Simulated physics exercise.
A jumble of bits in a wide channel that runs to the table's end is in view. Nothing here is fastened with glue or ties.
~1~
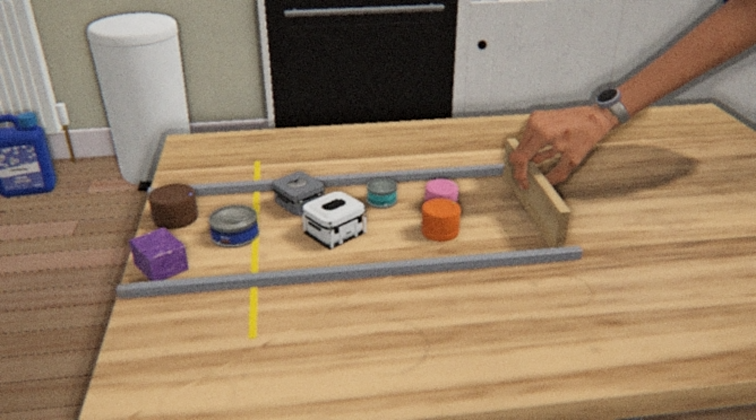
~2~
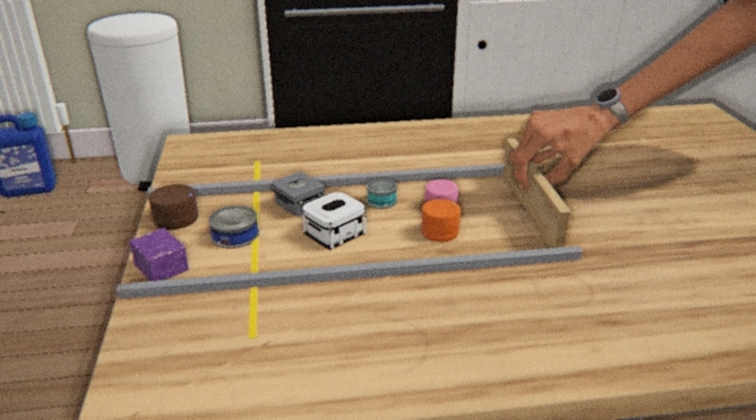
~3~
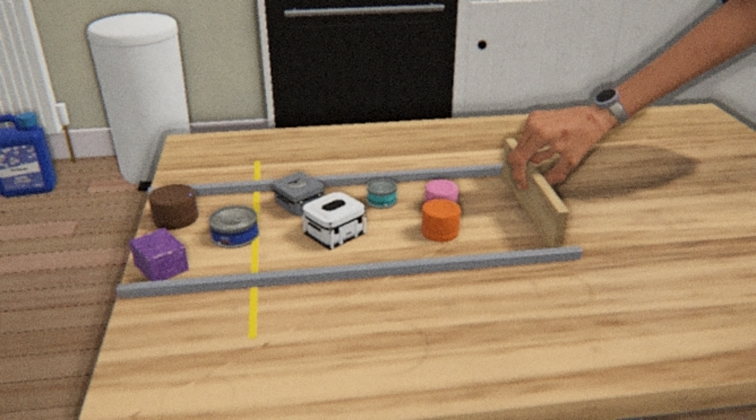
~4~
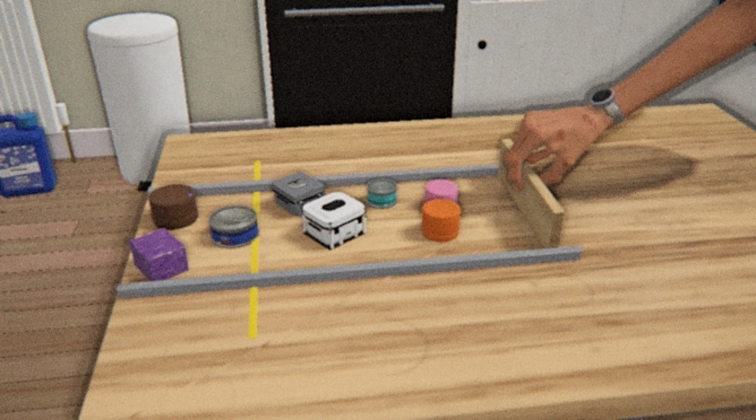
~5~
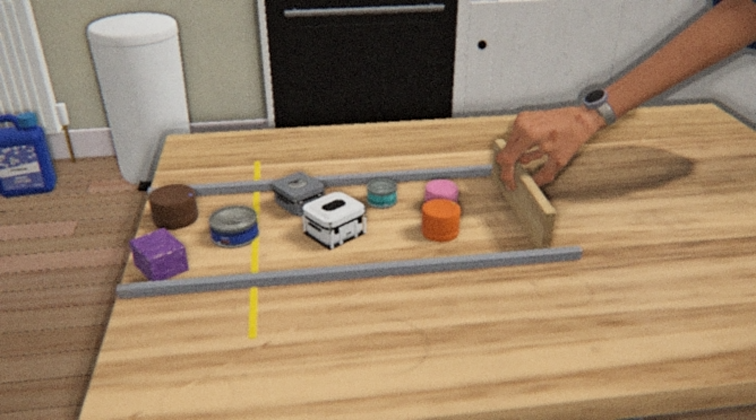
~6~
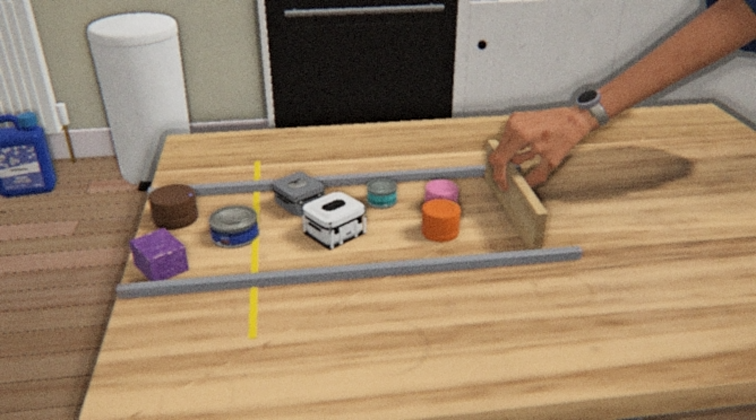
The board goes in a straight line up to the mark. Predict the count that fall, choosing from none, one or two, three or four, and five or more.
The count that fall is none.
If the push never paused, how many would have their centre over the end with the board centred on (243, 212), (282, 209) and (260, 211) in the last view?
In order of the places given, that's 0, 0 and 0.
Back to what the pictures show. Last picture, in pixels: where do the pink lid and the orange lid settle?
I'd put one at around (239, 213) and the other at around (234, 254).
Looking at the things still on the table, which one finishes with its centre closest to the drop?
The one is the brown lid.
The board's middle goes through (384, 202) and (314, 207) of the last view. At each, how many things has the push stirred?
Counts: 4, 6.
Soon after, none off yet; purple block at rest near (159, 255); brown lid at rest near (174, 207); blue tin at rest near (234, 226).
At rest, the number that fall off is zero.
